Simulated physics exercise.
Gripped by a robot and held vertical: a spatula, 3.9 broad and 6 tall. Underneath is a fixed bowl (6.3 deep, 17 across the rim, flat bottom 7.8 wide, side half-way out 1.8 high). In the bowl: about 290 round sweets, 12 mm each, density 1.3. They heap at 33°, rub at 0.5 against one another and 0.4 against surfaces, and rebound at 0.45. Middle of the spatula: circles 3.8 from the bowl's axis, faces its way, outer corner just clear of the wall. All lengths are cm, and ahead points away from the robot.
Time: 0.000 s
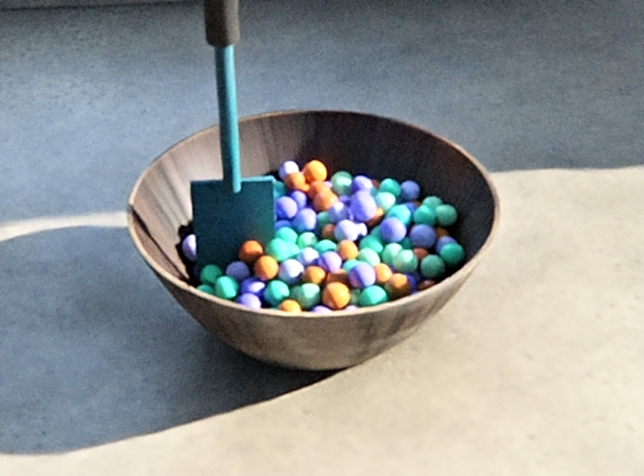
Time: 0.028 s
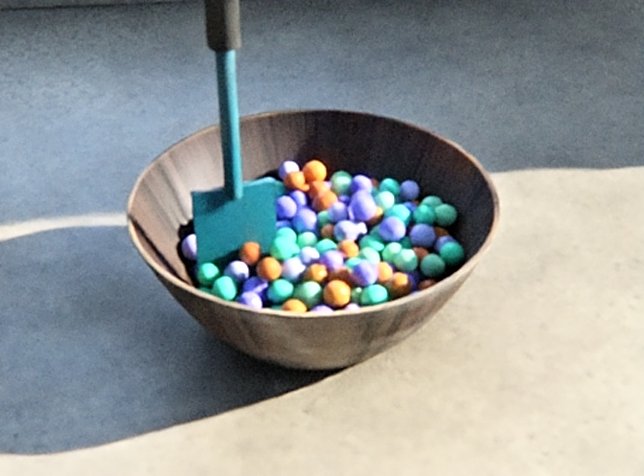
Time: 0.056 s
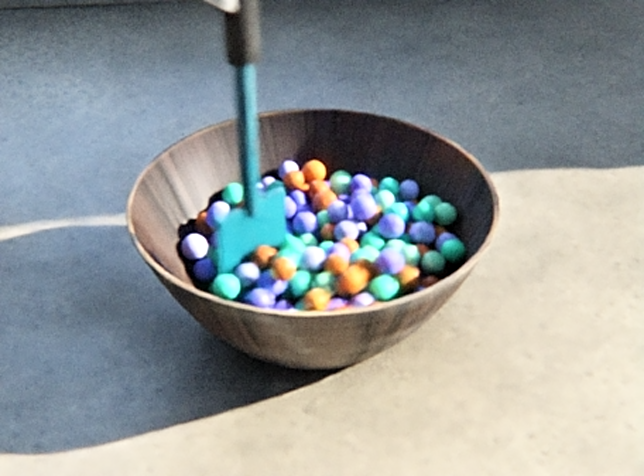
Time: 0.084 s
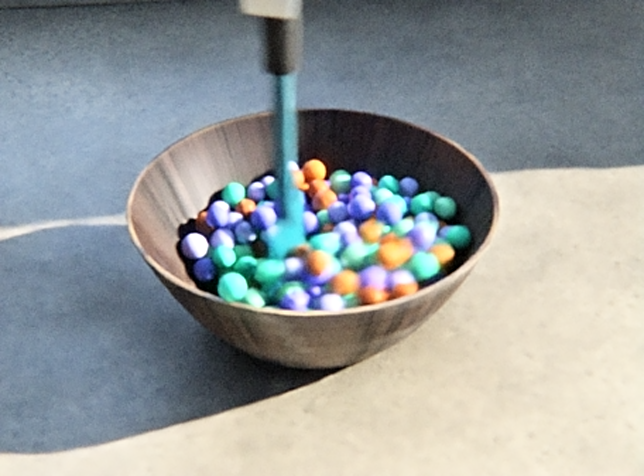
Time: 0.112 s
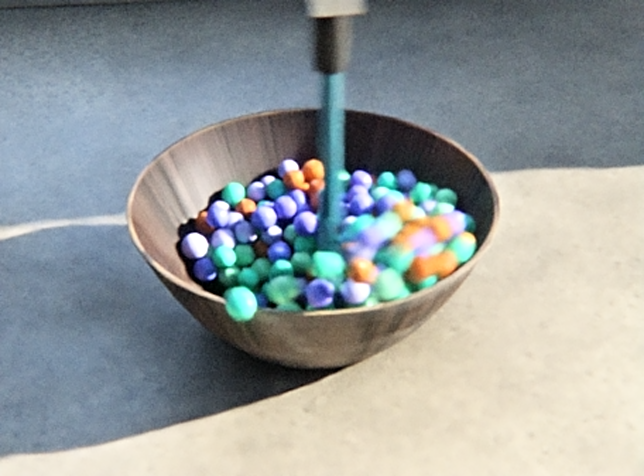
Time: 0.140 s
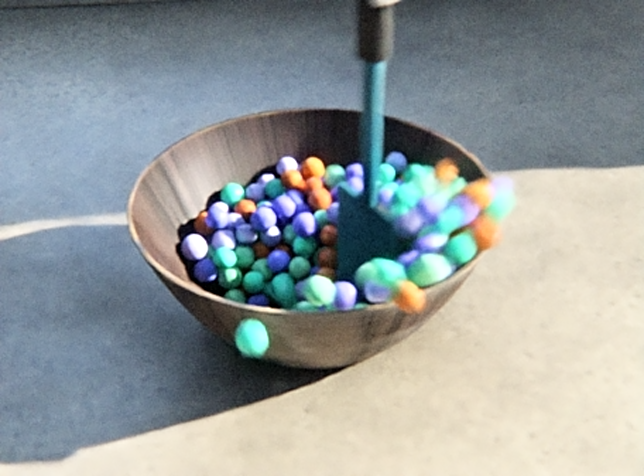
In a wooden bowl, a teal spatula sweeps rightward through colourful balls, pushing some over the rim.
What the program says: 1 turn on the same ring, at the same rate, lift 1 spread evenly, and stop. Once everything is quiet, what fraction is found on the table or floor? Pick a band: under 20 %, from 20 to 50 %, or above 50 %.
From 20 to 50 %.
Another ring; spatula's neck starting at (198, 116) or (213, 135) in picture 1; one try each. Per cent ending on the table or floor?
Some 10 and 30 per cent.
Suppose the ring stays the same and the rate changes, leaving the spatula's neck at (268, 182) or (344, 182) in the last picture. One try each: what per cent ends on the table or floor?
About 10 per cent, then about 30 per cent.
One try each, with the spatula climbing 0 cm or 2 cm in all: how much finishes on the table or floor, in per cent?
I'd reckon around 35 and 35 per cent.
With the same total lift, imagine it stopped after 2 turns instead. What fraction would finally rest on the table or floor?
Roughly 50 percent would end up there.
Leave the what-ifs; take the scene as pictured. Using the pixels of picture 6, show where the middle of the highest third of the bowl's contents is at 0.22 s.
About (368, 140).
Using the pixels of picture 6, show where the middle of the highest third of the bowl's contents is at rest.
The centre sits around (264, 294) in the last picture.
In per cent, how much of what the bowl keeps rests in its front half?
Roughly 60 percent of it.
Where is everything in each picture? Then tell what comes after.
The first picture shows spatula neck at (230, 152), 0° round; upper third of the load around (338, 238), from x 195 to 450, top at y 170; 294 in the bowl.
The second picture shows spatula neck at (231, 158), 10° round; upper third of the load around (338, 239), from x 195 to 450, top at y 170.
The third picture shows spatula neck at (249, 174), 38° round; upper third of the load around (333, 252), from x 195 to 455, top at y 170.
The fourth picture shows spatula neck at (285, 185), 67° round; upper third of the load around (355, 254), from x 195 to 460, top at y 170.
The fifth picture shows spatula neck at (330, 184), 96° round; upper third of the load around (385, 244), from x 195 to 465, top at y 170; 293 in the bowl, 1 in flight or on the tool.
The sixth picture shows spatula neck at (370, 172), 125° round; upper third of the load around (411, 222), from x 195 to 495, top at y 165; 287 in the bowl, 7 in flight or on the tool.
By 0.22 s, 211° round, highest piece 13 above the table; 253 in the bowl, 41 in flight or on the tool.
By 0.30 s, 296° round, highest piece 11 above the table; 212 in the bowl, 22 on the table or floor, 60 in flight or on the tool.
By 0.54 s, 0° round, highest piece 5 above the table; 181 in the bowl, 113 on the table or floor.
By 1.24 s, 0° round, highest piece 5 above the table; 181 in the bowl, 113 on the table or floor.
Final count, 181 in the bowl, 113 on the table or floor. That is 38 % on the table or floor.
